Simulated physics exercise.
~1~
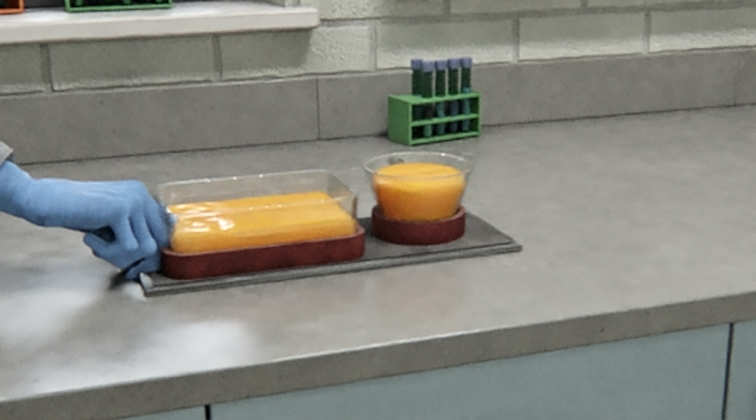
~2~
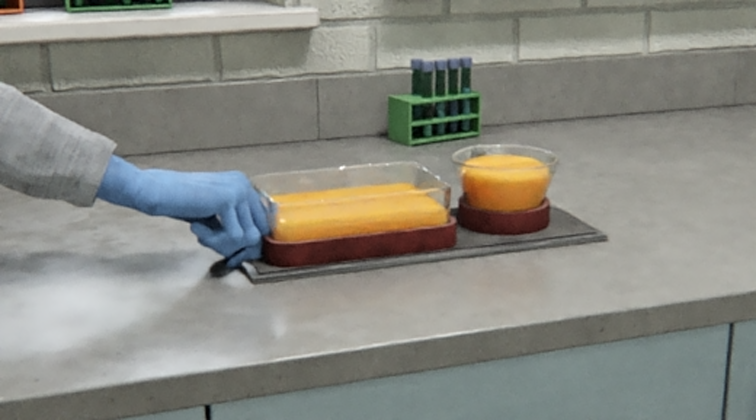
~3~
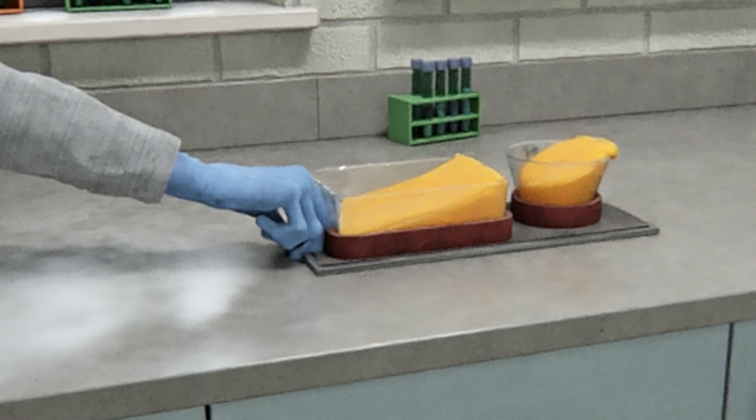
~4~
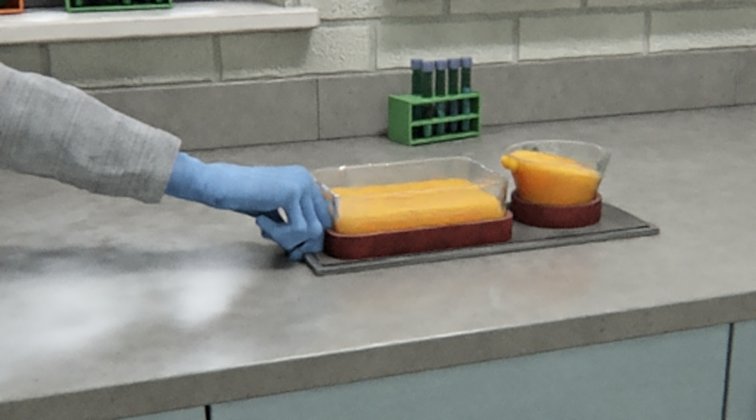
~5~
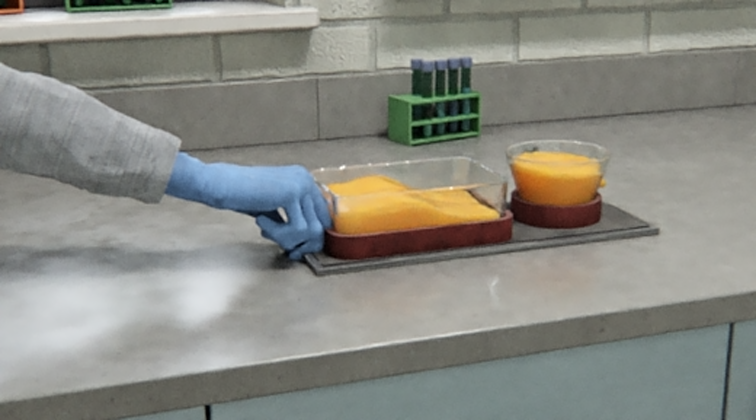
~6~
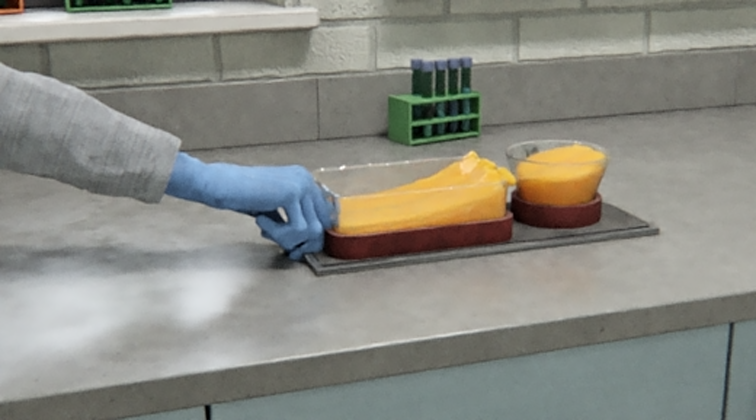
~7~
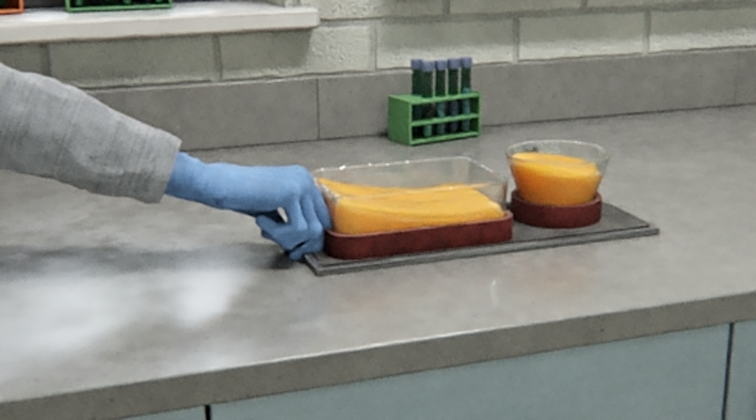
On a gray counter, a gloved hand slides a tray right and stops, sloshing orange juice.
